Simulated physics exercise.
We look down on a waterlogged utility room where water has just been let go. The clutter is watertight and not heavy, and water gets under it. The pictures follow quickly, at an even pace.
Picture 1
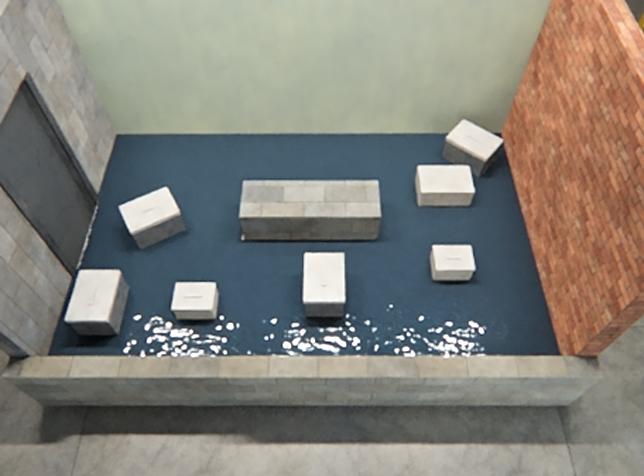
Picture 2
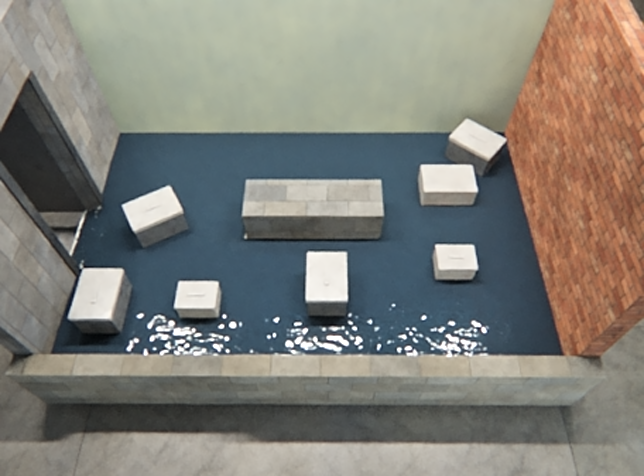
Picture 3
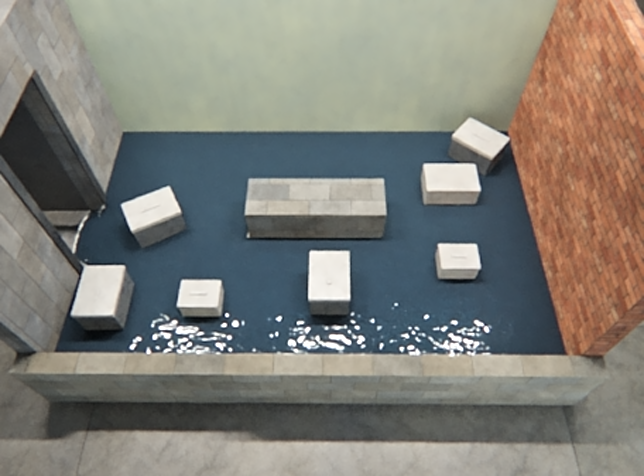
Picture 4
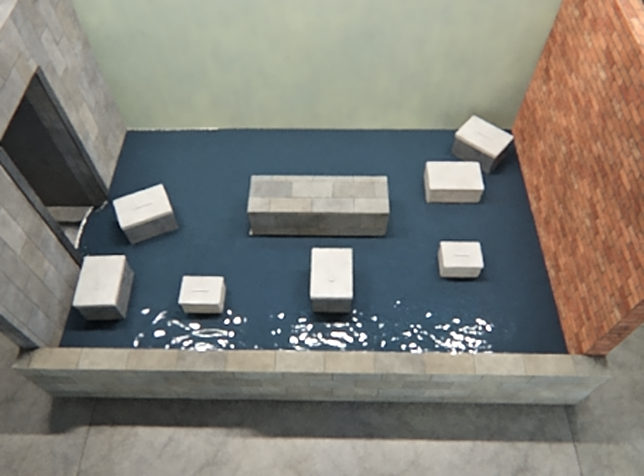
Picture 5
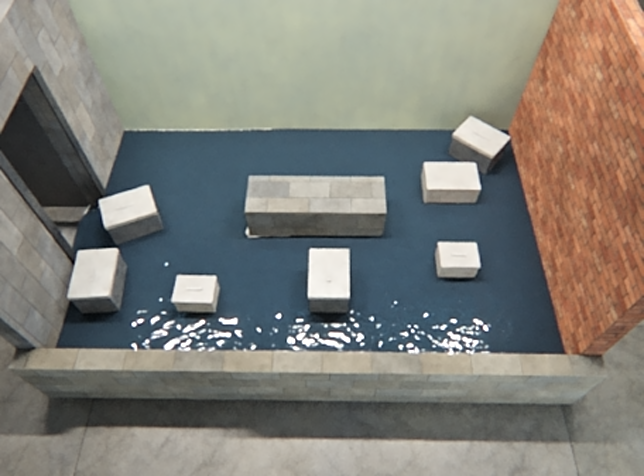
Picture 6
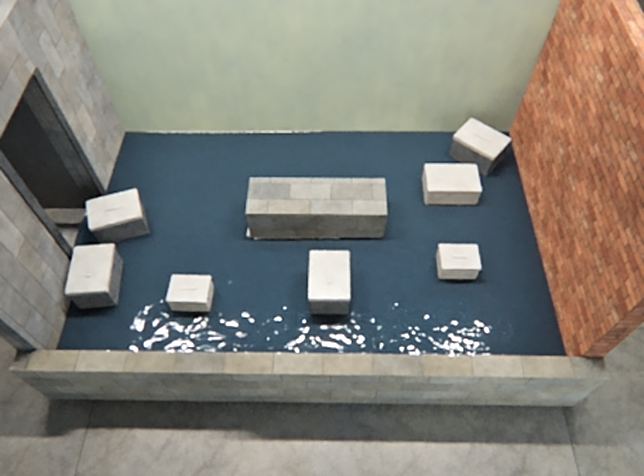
Pale boxes float in dark water as the left doorway opens and two boxes drift slightly.
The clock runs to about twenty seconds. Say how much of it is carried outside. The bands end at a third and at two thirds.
That comes to from one to two thirds.
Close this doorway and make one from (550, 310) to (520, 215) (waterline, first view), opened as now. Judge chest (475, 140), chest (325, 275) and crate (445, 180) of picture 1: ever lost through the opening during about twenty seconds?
In turn: Yes, through, gone.
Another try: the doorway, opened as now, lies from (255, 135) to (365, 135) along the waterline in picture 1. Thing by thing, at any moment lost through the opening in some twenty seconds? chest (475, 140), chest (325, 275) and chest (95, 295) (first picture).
One after the other: Gone, still in, kept in.
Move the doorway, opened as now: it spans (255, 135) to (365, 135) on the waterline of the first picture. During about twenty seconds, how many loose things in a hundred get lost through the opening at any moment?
Near 70 in a hundred.
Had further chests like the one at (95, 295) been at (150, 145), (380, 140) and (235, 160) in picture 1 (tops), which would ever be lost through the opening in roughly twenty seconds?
As listed: Yes, no, out.
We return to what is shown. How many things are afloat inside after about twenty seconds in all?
The number is 3.
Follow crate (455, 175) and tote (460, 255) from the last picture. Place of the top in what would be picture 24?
At about (423, 176) and (420, 266).
A moment on, 2 of 7 are out; 5 afloat.
Next, 3 of 7 are out; 4 afloat.
Later, 3 of 7 are out; 4 afloat.
In the end, 4 of 7 are out; 3 afloat.
